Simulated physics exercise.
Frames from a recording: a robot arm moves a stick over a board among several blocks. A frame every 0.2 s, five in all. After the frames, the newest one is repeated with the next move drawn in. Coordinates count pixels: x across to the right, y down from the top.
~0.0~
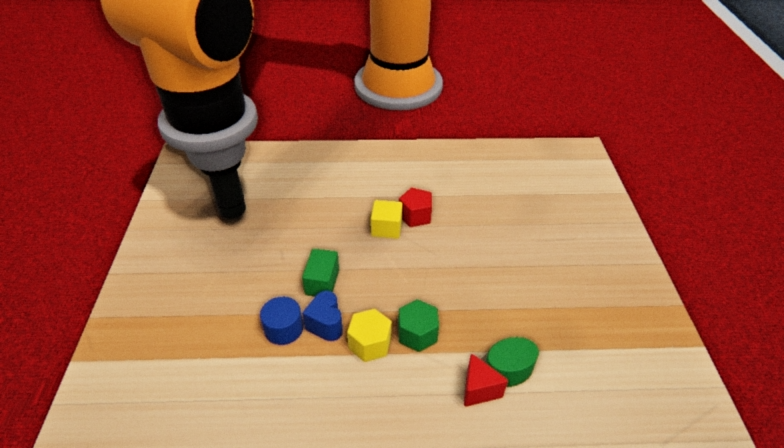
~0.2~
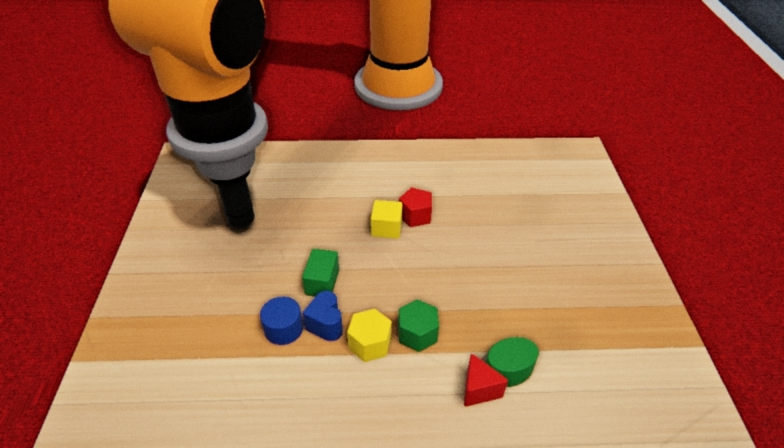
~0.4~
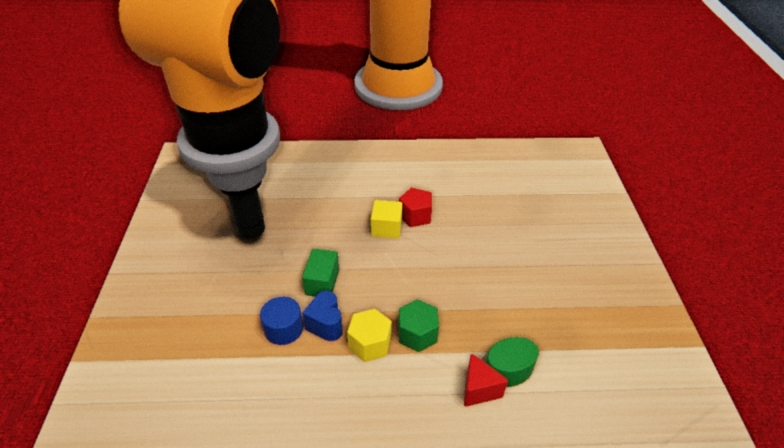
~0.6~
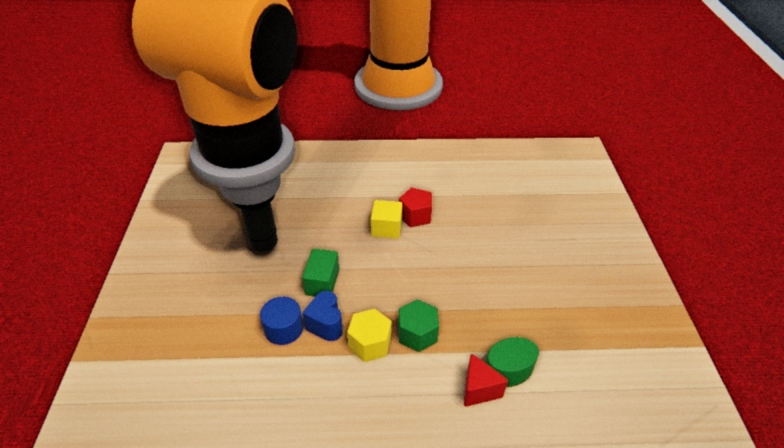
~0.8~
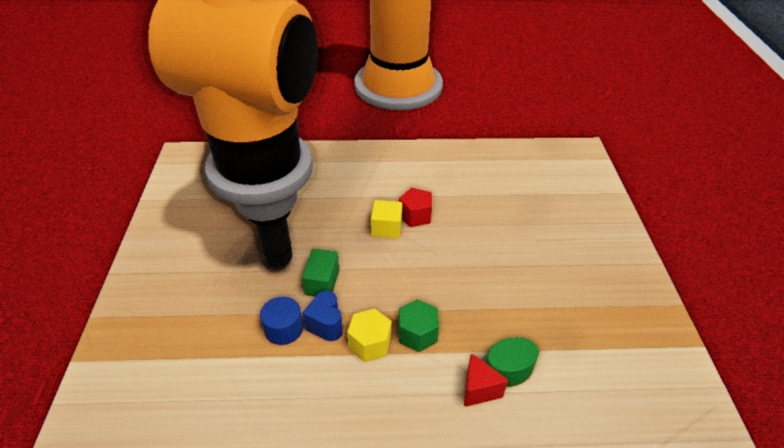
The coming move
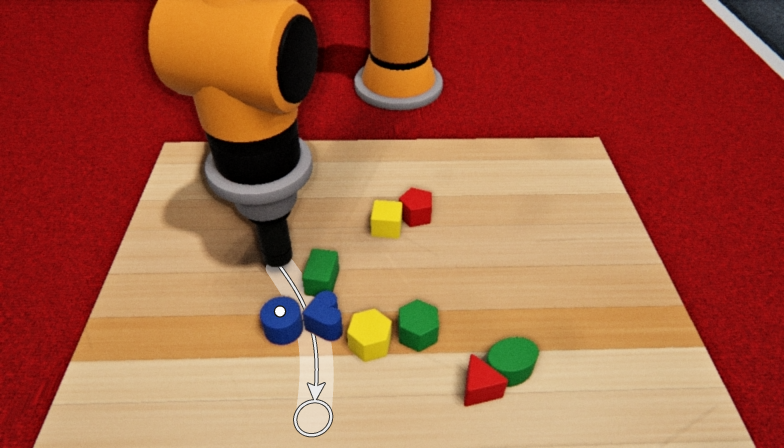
The clip opens on an orange robot arm holding a dark stick over the upper left of a wooden board scattered with blue, green, yellow and red blocks. The arm moves the stick a short way down and to the right, nearer the green oblong block, while every block stays still.
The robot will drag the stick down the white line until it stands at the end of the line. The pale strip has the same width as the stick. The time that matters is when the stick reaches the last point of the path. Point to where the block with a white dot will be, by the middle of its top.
Most likely (274, 329).
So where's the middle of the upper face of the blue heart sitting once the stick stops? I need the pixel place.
About (349, 354).
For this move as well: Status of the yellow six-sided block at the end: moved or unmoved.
That block will leave its spot.
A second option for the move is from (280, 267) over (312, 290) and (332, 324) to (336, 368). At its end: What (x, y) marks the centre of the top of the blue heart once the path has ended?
My estimate: (317, 379).
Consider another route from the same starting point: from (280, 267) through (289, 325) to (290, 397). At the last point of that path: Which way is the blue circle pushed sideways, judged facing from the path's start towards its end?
Slides right.
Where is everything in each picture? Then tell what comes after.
The first picture shows tip of the stick at (233, 211), middles of tops, blue circle at (280, 311), green oblong block at (320, 264), blue heart at (324, 308), yellow six-sided block at (370, 326).
The second picture shows stick at (241, 219), nothing pushed.
The third picture shows stick at (252, 230), nothing pushed.
The fourth picture shows stick at (264, 243), nothing pushed.
The fifth picture shows stick at (278, 258), blue circle at (280, 311), green oblong block at (320, 264), blue heart at (324, 308), yellow six-sided block at (370, 326).
The line goes from (280, 267) through (304, 306) and (316, 356) to (313, 418); the dot is on the blue circle.
On the path given first. One third of the way, stick at (303, 298); blue circle at (279, 315); green oblong block at (326, 266), turned 25° anticlockwise.
Two thirds of the way, stick at (315, 347); blue circle at (274, 329); green oblong block at (326, 266), turned 25° anticlockwise; blue heart at (346, 347), turned 20° anticlockwise; yellow six-sided block at (382, 333), turned 40° anticlockwise.
At the end, stick at (312, 410); blue circle at (274, 329); green oblong block at (326, 266), turned 25° anticlockwise; blue heart at (349, 354), turned 30° anticlockwise; yellow six-sided block at (382, 333), turned 40° anticlockwise.
